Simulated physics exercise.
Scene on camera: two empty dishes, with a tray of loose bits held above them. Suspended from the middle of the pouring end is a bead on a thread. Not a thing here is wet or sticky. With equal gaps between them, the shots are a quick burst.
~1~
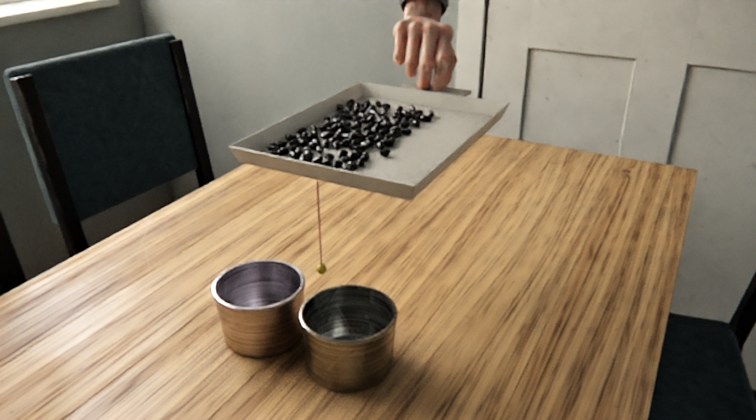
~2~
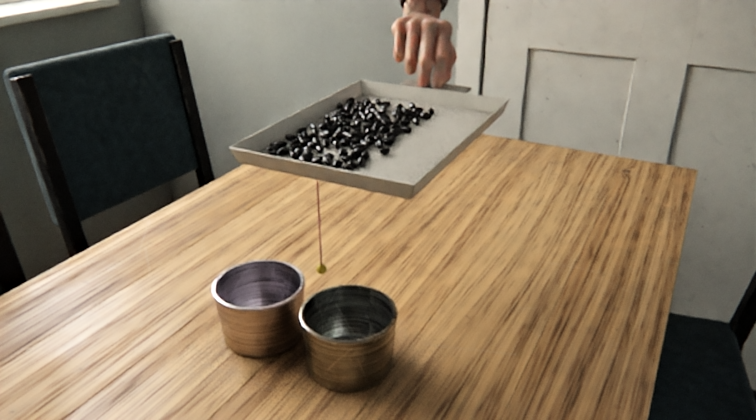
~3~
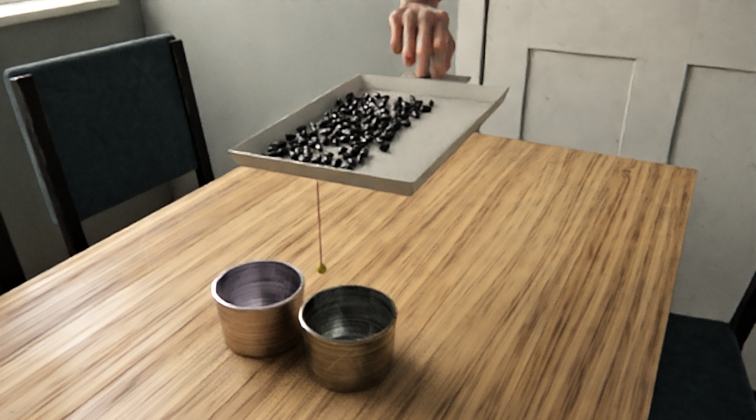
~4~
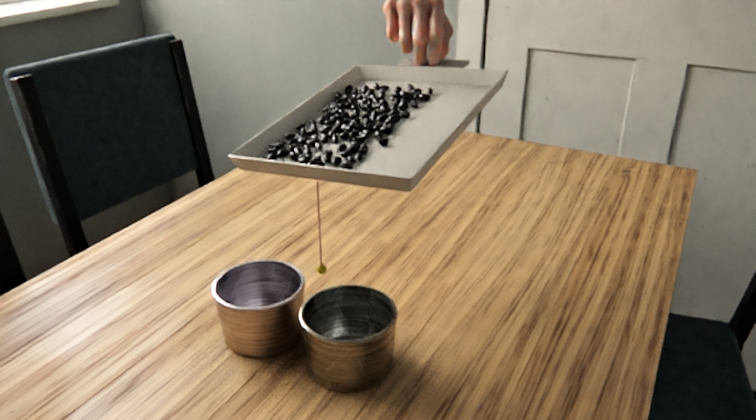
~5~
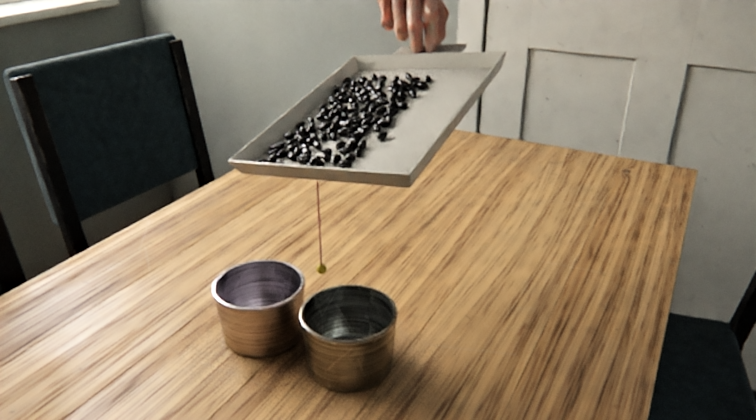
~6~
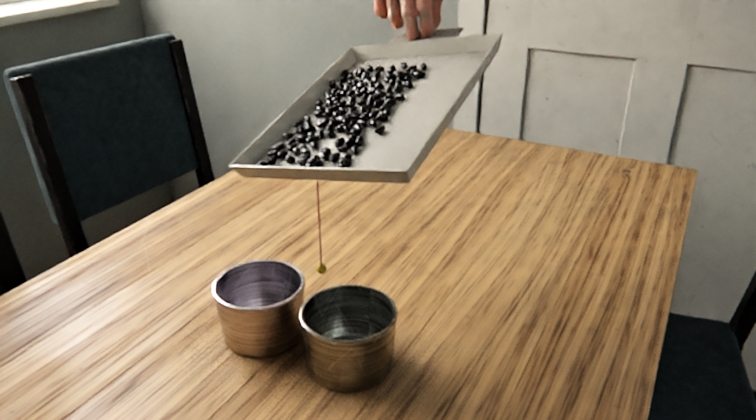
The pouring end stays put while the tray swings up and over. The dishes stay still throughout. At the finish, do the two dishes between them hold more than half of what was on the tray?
No.
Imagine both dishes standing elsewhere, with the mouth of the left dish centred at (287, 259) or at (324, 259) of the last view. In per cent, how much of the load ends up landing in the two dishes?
About 60 per cent, then about 0 per cent.
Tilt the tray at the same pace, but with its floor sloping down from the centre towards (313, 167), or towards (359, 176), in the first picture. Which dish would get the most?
It would be the left-side one to begin with, and after that the right-side one.
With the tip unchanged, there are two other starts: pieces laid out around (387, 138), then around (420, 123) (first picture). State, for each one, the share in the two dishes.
The first start yields 50 per cent, the second 40 per cent.
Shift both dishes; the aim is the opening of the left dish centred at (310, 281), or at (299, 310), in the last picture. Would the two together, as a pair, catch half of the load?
Short of half and then Short of half.
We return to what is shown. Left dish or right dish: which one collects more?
That's going to be the left-positioned one.
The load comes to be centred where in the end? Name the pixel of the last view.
The centre settles at about (250, 312).
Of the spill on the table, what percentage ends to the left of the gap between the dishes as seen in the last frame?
Near 90 %.
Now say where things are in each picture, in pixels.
In the first frame, corners of the pouring end near (238, 145) and (411, 181), level; middle of the load near (358, 132), black beans; left dish near (234, 327); right dish near (325, 360); bead on its thread near (322, 269).
In the second frame, corners of the pouring end near (238, 146) and (411, 181), level; middle of the load near (358, 131).
In the third frame, corners of the pouring end near (237, 149) and (410, 178), tipped barely, lowest at the left corner; middle of the load near (358, 127).
In the fourth frame, corners of the pouring end near (237, 153) and (408, 174), tipped a little, lowest at the left corner; middle of the load near (356, 121).
In the fifth frame, corners of the pouring end near (237, 158) and (406, 170), tipped a little, lowest at the left corner; middle of the load near (355, 116).
In the sixth frame, corners of the pouring end near (237, 162) and (403, 166), tipped clearly, lowest at the left corner; middle of the load near (353, 110); left dish near (234, 327); right dish near (325, 360).
Shortly afterwards, tray tipped steeply; the whole lot on the tray.
Next, tray tipped right over; near a quarter on the tray; near a quarter in the left dish; near a quarter outside both; near a quarter in the air.
Some moments later, tray tipped past a quarter turn; near a third in the left dish; near two thirds outside both.
In the end, tray tipped past a quarter turn; none at all in the right dish; near a third in the left dish; near two thirds outside both.
